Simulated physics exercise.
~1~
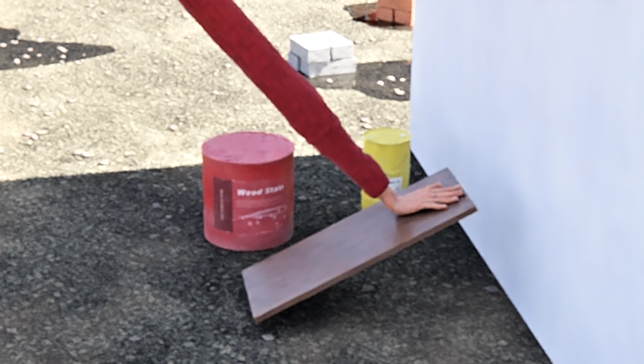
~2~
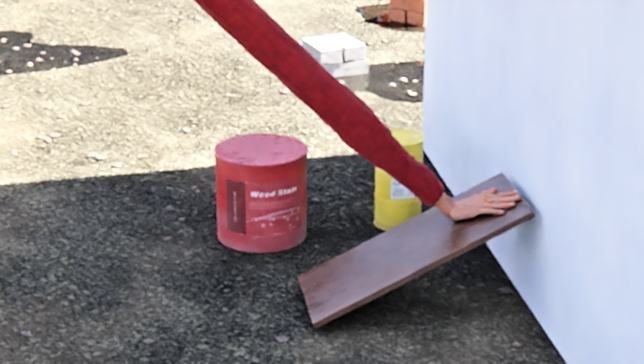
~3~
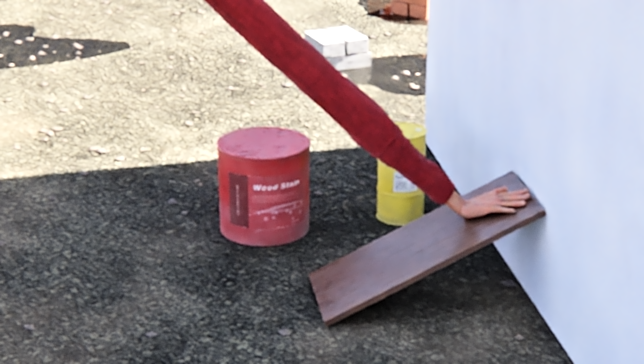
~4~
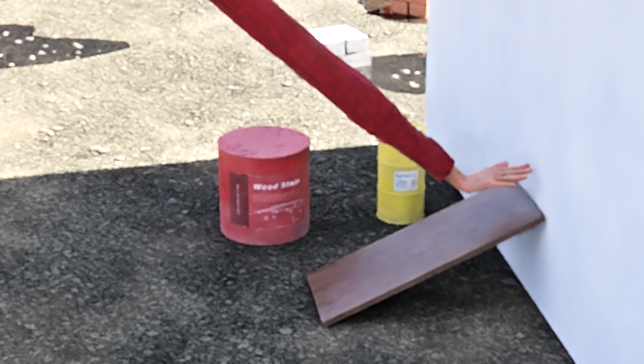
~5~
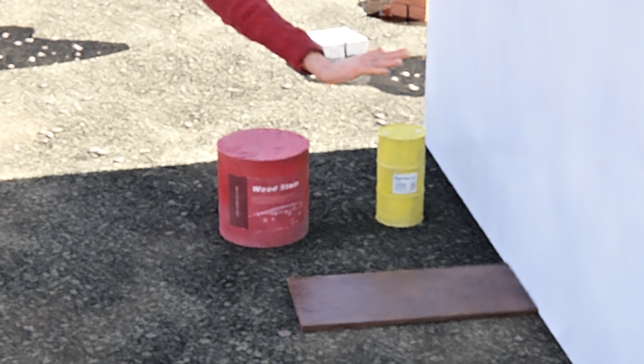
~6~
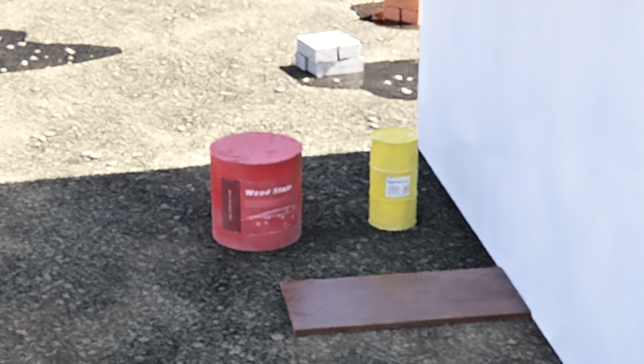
On sunlit gravel beside a white wall, a red-sleeved hand leans a brown board, lets go, and the board slips down flat.
